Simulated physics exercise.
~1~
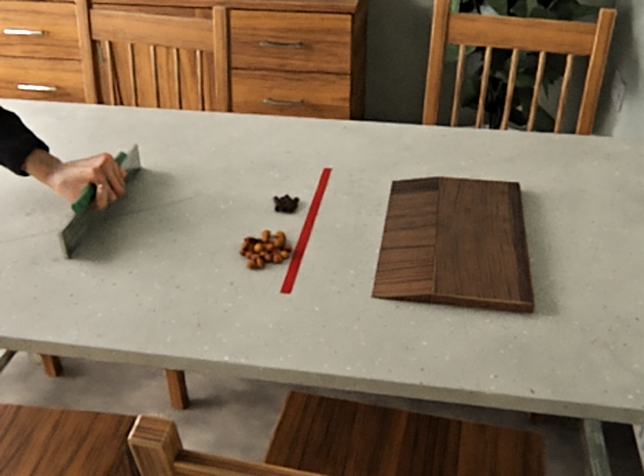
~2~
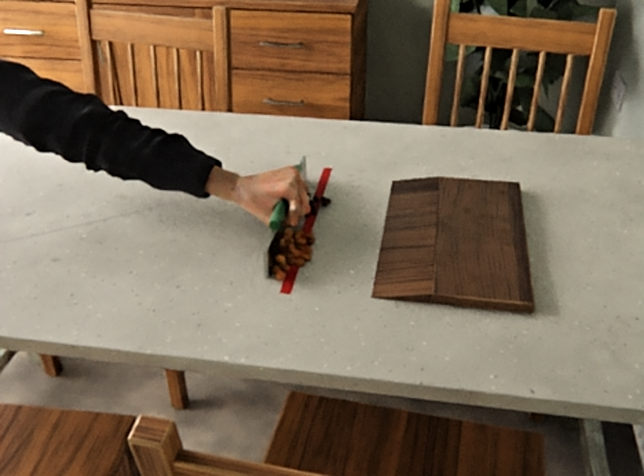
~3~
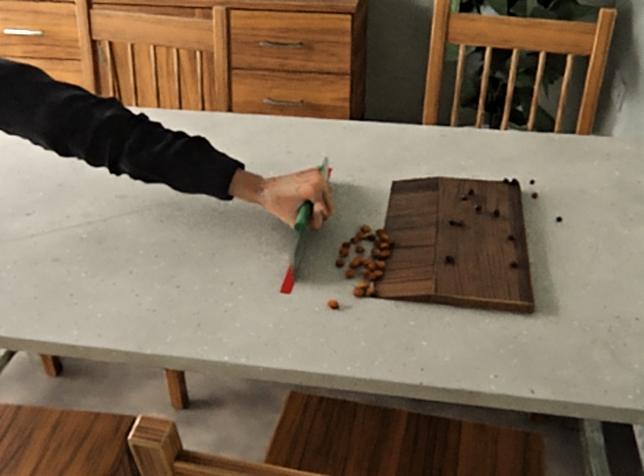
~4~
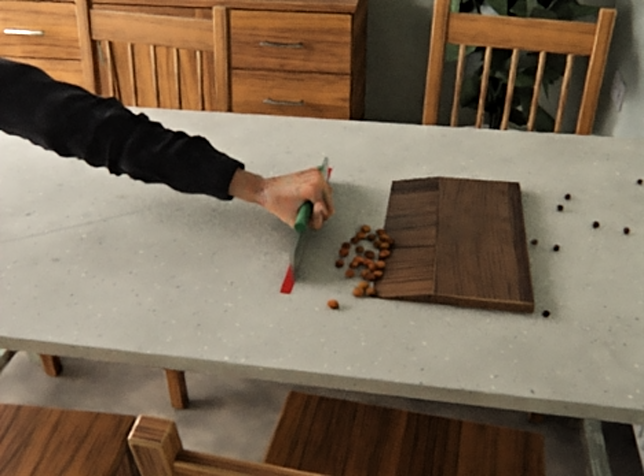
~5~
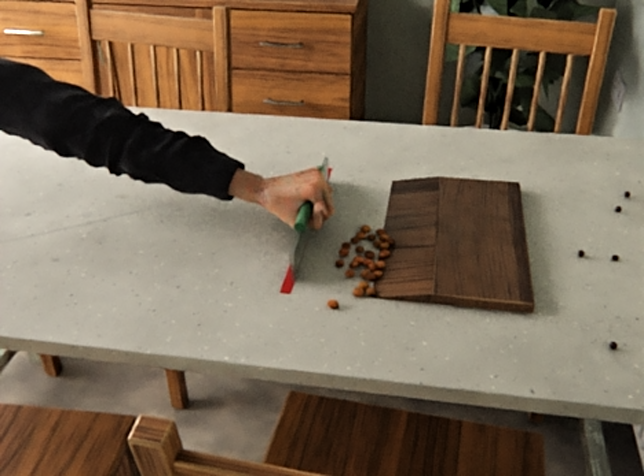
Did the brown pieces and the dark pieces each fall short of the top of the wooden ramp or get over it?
The brown pieces fell short of the top, mostly resting before the ramp. The dark pieces got over it and ended up on the table beyond.
